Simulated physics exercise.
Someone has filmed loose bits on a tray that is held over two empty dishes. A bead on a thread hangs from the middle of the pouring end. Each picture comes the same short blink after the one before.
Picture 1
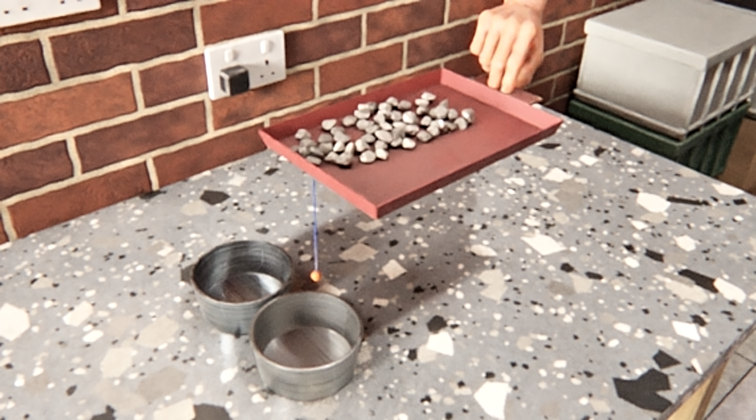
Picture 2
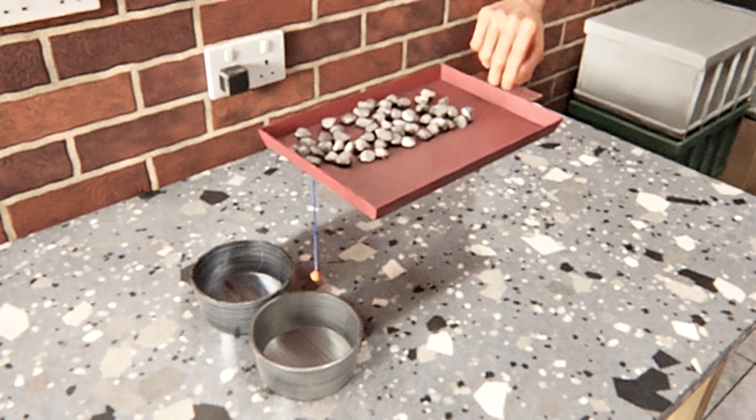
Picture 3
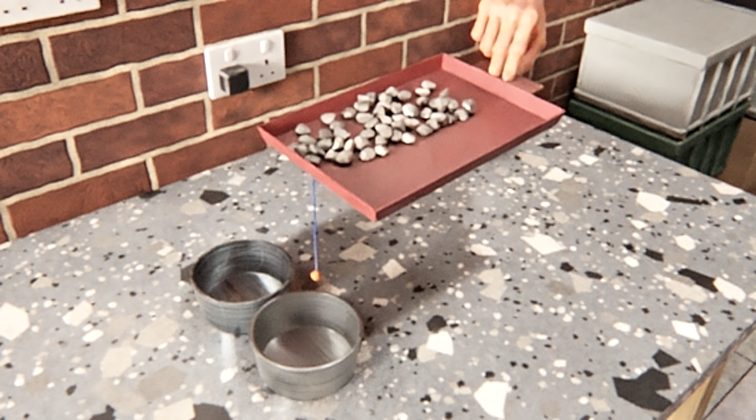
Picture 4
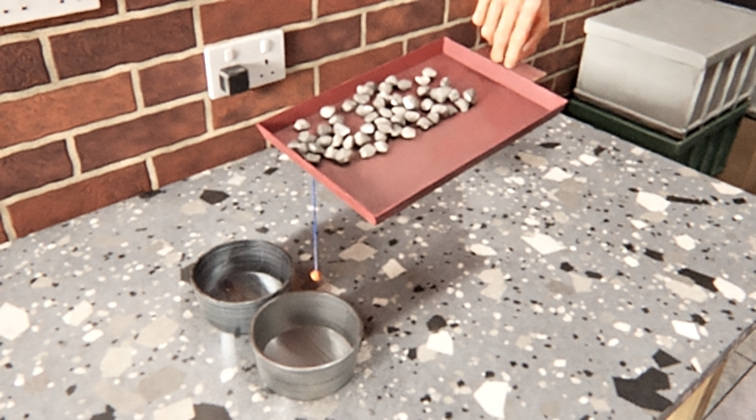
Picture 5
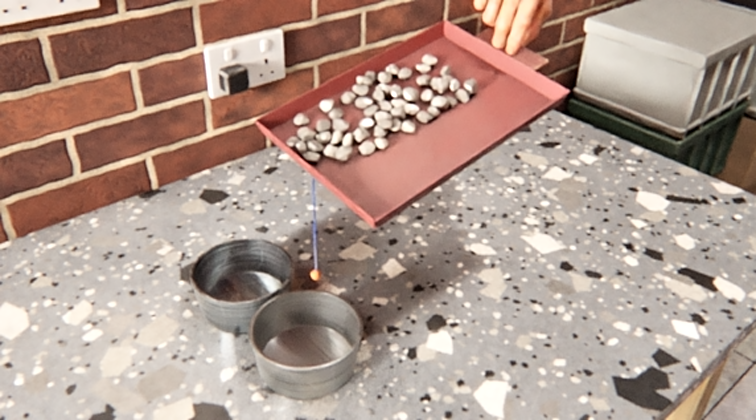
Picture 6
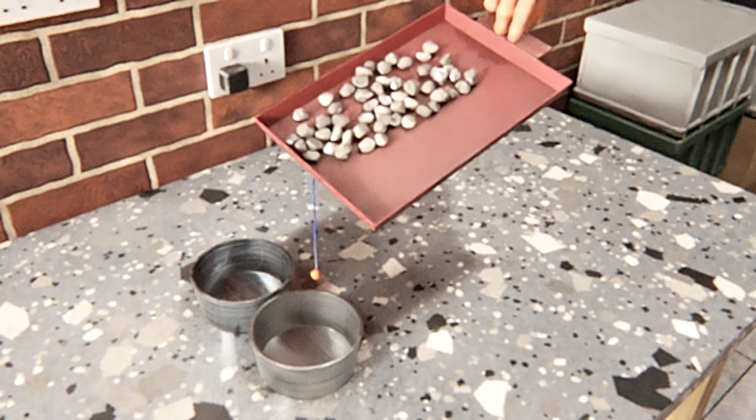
A hand at the upper right grips the far end of a red tray of grey gravel above a speckled stone-chip worktop, seen from above at an angle by a still camera. Two empty metal dishes sit below, a small orange bead hangs on a thread beside them, and a brick wall with sockets stands behind. The hand lifts and the tray tilts gradually, its right near corner lowest, while the gravel stays bunched.
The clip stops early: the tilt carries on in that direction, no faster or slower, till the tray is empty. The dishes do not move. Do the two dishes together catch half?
They take less than half between them.
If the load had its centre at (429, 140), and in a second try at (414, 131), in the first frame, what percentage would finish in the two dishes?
Roughly 30 per cent, and 30 per cent.
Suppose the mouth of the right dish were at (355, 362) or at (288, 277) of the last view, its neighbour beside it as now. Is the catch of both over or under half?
First the larger part, then less than half.
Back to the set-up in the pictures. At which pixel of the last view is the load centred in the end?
Close to (359, 374).
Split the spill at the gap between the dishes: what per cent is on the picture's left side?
It comes to 0 per cent or so.
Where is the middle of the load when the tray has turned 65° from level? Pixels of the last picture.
At about (374, 206).
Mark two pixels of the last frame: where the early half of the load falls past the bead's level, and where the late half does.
The first part at (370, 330); the rest at (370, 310).
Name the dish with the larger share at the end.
Fuller: The right one.
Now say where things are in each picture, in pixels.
In the first frame, corners of the pouring end near (266, 130) and (377, 202), level; middle of the load near (386, 127), bits of gravel; left dish near (201, 304); right dish near (262, 368); bead on its thread near (317, 276).
In the second frame, corners of the pouring end near (265, 129) and (376, 203), level; middle of the load near (386, 126).
In the third frame, corners of the pouring end near (265, 127) and (376, 206), tipped barely, lowest at the right corner; middle of the load near (386, 121).
In the fourth frame, corners of the pouring end near (264, 124) and (376, 211), tipped a little, lowest at the right corner; middle of the load near (386, 114).
In the fifth frame, corners of the pouring end near (262, 121) and (375, 215), tipped a little, lowest at the right corner; middle of the load near (386, 106).
In the sixth frame, corners of the pouring end near (261, 118) and (375, 219), tipped clearly, lowest at the right corner; middle of the load near (385, 100); left dish near (201, 303); right dish near (262, 366).
Shortly afterwards, tray tipped steeply; the bulk on the tray; only a few outside both; near a quarter in the air.
Next, tray tipped past a quarter turn; a little on the tray; near a quarter in the right dish; near a third outside both; near a quarter in the air.
Some moments later, tray tipped past a quarter turn; near a quarter in the right dish; near two thirds outside both.
In the end, tray tipped past a quarter turn; near a quarter in the right dish; none at all in the left dish; near two thirds outside both.
